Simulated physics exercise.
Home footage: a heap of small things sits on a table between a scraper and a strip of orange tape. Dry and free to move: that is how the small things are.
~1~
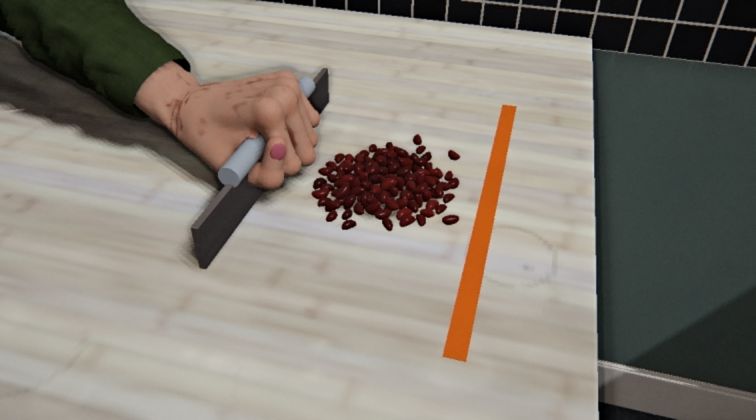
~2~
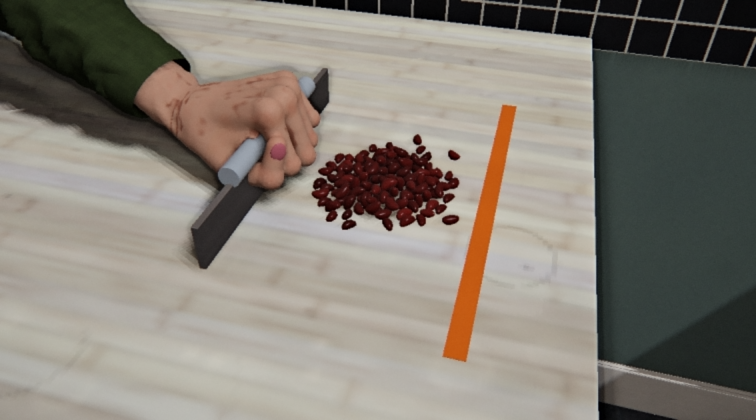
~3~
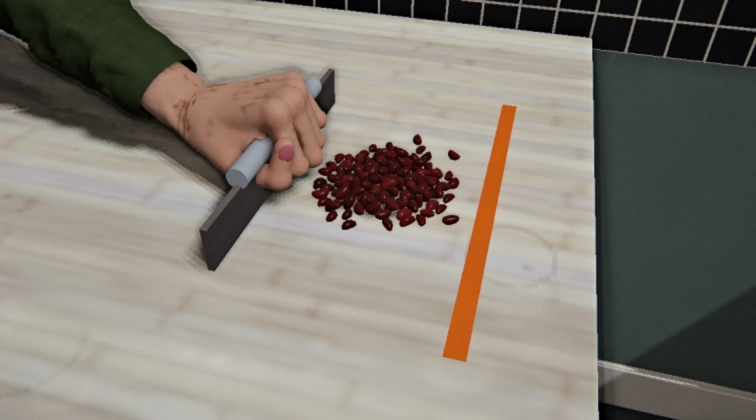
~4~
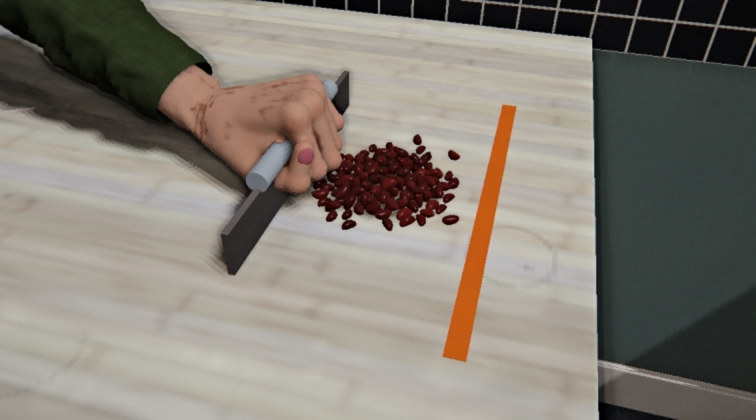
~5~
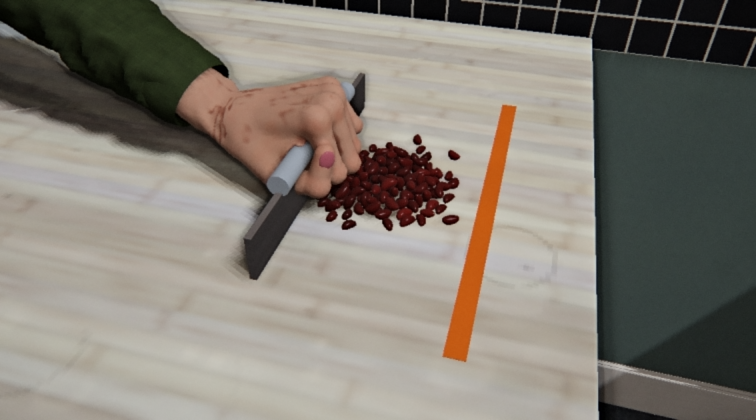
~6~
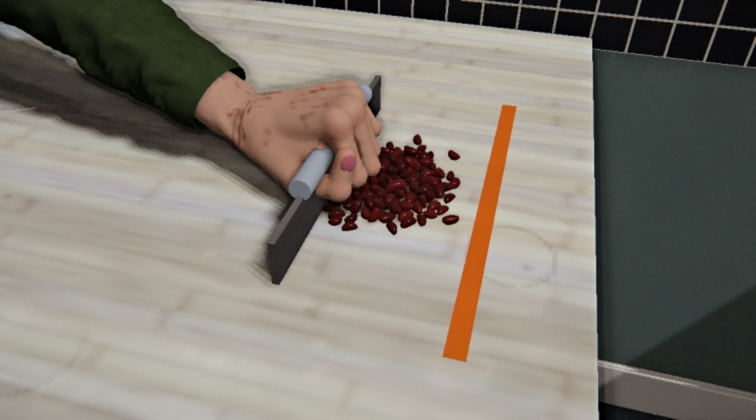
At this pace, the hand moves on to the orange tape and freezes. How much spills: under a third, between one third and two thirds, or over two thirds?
The amount that drops stays below a third.
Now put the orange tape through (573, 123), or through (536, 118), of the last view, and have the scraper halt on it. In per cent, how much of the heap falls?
It would come to 90 percent in the first case and 30 percent in the second.
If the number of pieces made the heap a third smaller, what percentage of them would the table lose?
Some 0 per cent of the pieces.
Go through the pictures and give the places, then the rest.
The first picture shows scraper (211, 230), at rest; orange tape (508, 114), about a palm's width from the edge; edge at (596, 225); the heap (387, 187), kidney beans.
The second picture shows scraper (211, 230), at rest.
The third picture shows scraper (220, 232); the heap (387, 187).
The fourth picture shows scraper (240, 236).
The fifth picture shows scraper (262, 240); the heap (387, 187).
The sixth picture shows scraper (284, 245); orange tape (508, 114); edge at (596, 225); the heap (391, 188), roughly a third pushed along.
Just after the last frame, scraper still moving, near (422, 155); heap all on the table, its front near (509, 206).
A moment on, scraper stopped at the orange tape; heap all on the table, its front near (590, 228).
When it is over, scraper stopped at the orange tape; heap all on the table, its front near (590, 228).
